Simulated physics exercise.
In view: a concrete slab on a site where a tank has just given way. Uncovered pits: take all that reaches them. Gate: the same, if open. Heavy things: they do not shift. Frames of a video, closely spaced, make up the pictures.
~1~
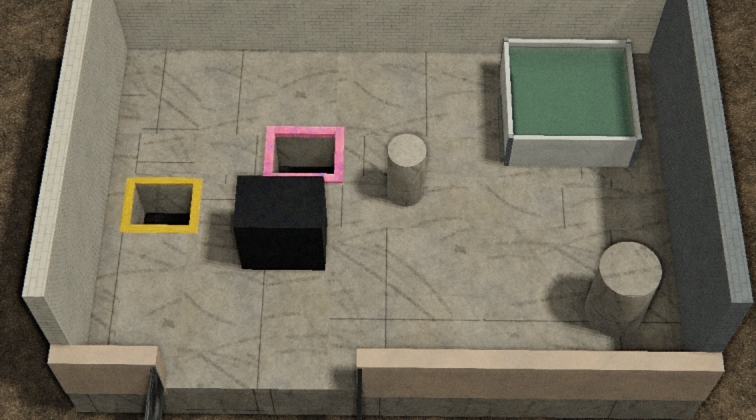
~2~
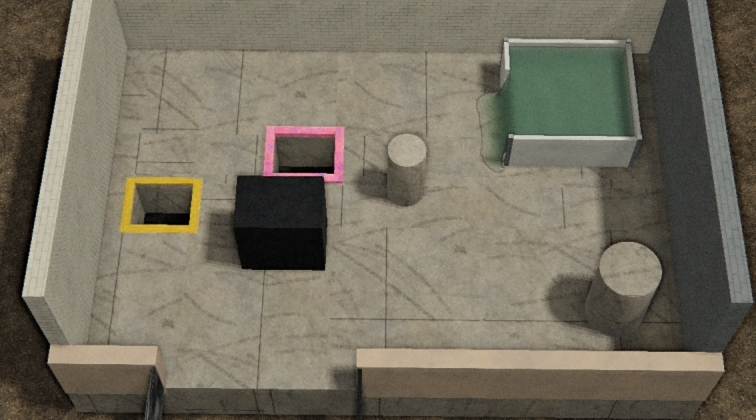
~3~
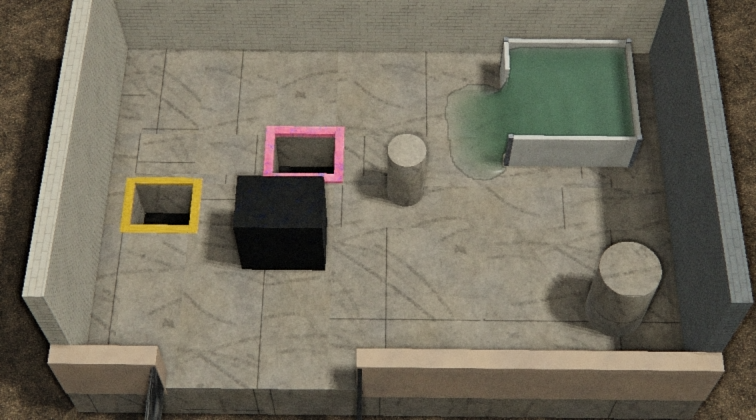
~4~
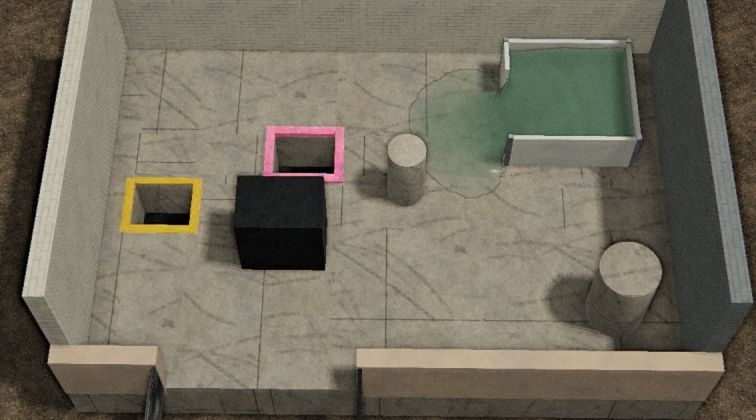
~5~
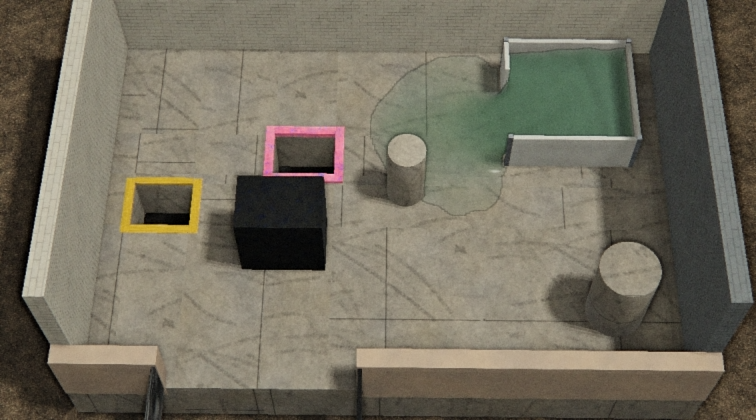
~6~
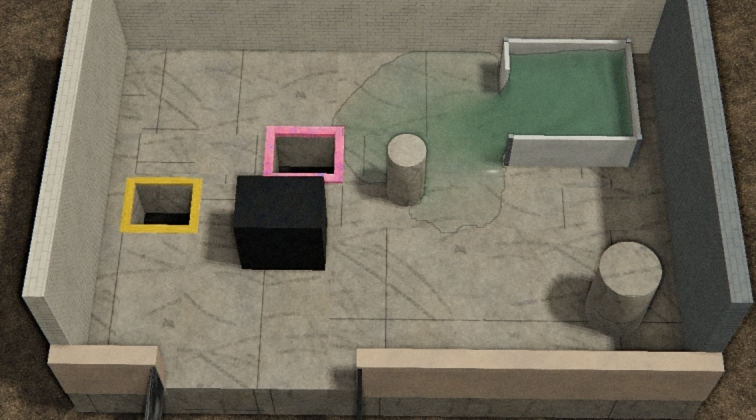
Green water pours through the open left side of a pale-walled tank at the upper right, spreading leftward in a thinning sheet across a walled concrete slab, seen from above by a still camera. A pink-rimmed pit, a yellow-rimmed pit and a black block sit at left, with one grey cylinder near the middle and another at lower right. The water passes around the middle cylinder and reaches close to the pink rim.
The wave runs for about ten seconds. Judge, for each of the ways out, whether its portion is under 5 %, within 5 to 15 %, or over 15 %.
My judgement: The gate's portion is within 5 to 15 %; the pink pit's portion is over 15 %; the yellow pit's portion is over 15 %.
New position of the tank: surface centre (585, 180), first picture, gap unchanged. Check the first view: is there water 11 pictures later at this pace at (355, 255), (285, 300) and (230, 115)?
Spot 1 wetted, spot 2 wetted, and spot 3 unwetted.
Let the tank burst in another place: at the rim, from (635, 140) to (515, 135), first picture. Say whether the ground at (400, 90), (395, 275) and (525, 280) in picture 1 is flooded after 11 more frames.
Result, in sequence: Untouched by the flood; inundated; inundated.
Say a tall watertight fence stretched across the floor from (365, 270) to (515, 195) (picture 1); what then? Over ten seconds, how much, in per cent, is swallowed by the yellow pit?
The yellow pit takes 25 per cent.
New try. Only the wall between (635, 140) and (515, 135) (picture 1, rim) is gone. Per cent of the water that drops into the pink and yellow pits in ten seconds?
The pink pit takes 2 per cent and the yellow pit 12 per cent.
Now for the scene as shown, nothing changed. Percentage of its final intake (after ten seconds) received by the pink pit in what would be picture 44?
That share would be near 95 %.
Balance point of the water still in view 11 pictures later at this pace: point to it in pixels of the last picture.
About (450, 134).
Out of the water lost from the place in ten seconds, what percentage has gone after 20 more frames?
Roughly 35 percent.
A moment on, water covers 25 % of the floor; the gate 0 %, the pink pit 4 %, the yellow pit 0 %.
Next, water covers 45 % of the floor; the gate 0 %, the pink pit 10 %, the yellow pit 0 %.
Then, water covers 50 % of the floor; the gate 1 %, the pink pit 15 %, the yellow pit 1 %.
Later, water covers 65 % of the floor; the gate 4 %, the pink pit 18 %, the yellow pit 11 %.
In the end, water covers 75 % of the floor; the gate 9 %, the pink pit 19 %, the yellow pit 20 %.
